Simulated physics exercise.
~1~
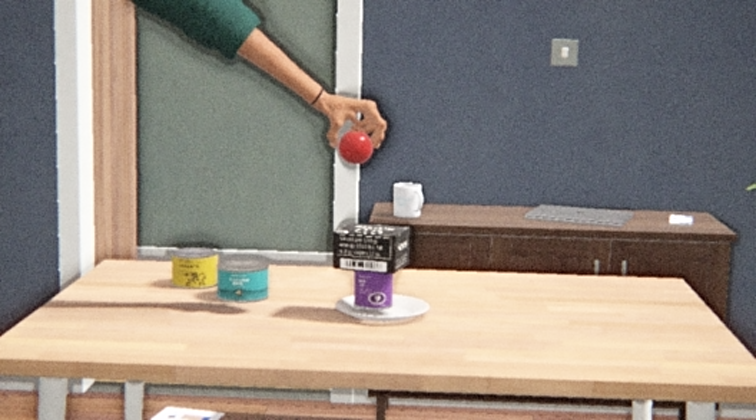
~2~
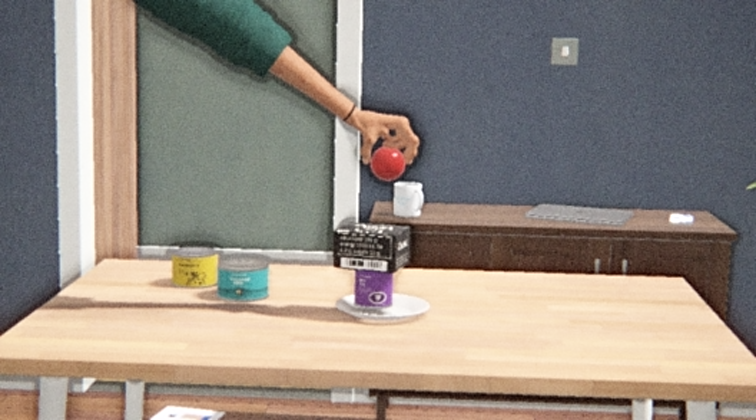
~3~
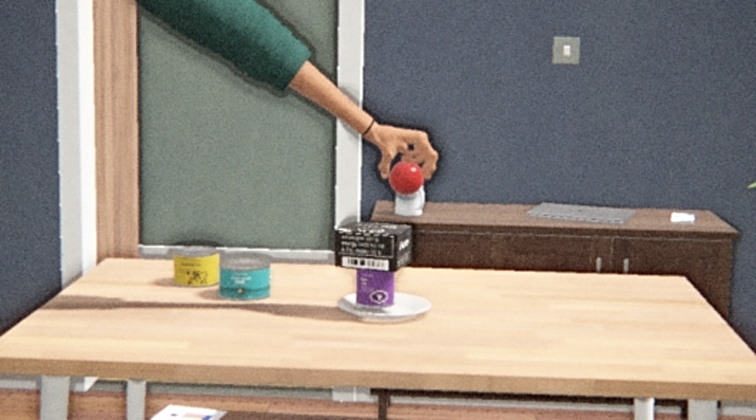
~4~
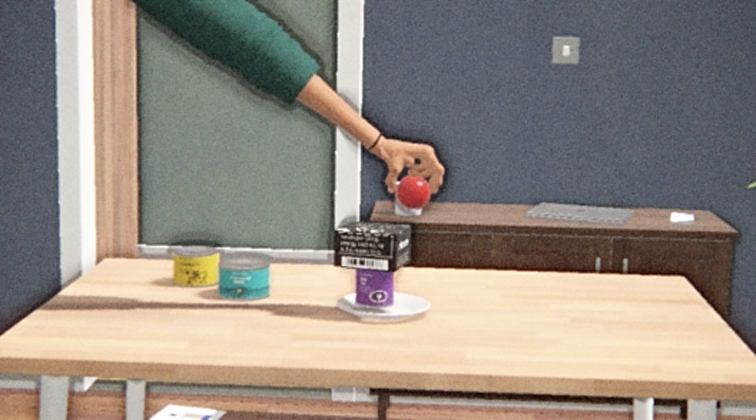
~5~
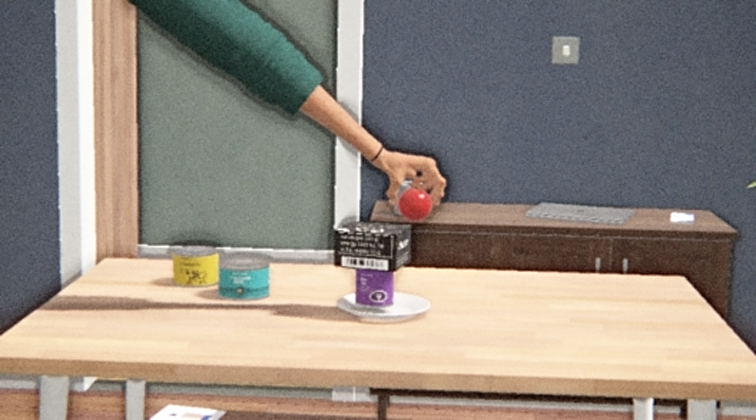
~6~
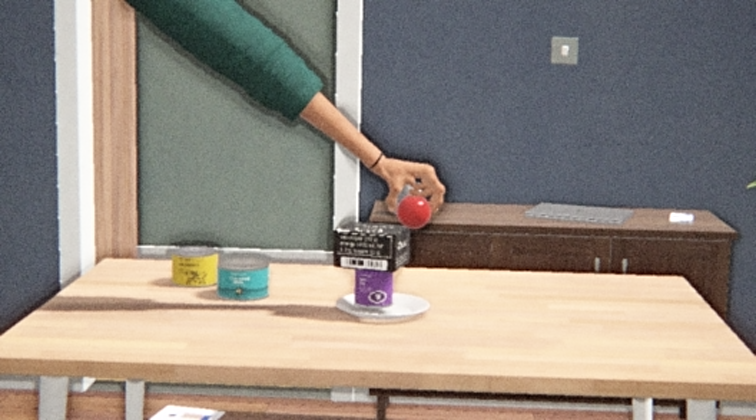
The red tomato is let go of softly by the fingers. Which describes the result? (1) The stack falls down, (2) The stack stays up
Answer: 1.
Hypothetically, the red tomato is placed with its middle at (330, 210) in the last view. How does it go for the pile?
Well, it topples after that.
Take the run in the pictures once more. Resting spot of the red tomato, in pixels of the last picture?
It ends near (477, 306).
Then, 0.40 s on from there, red tomato now fallen.
Then, 0.60 s on from there, nothing new.
In the end, fallen, red tomato; the other 5 unmoved. At the end, from the last picture's camera, red tomato near (477, 306). The pile gives way.
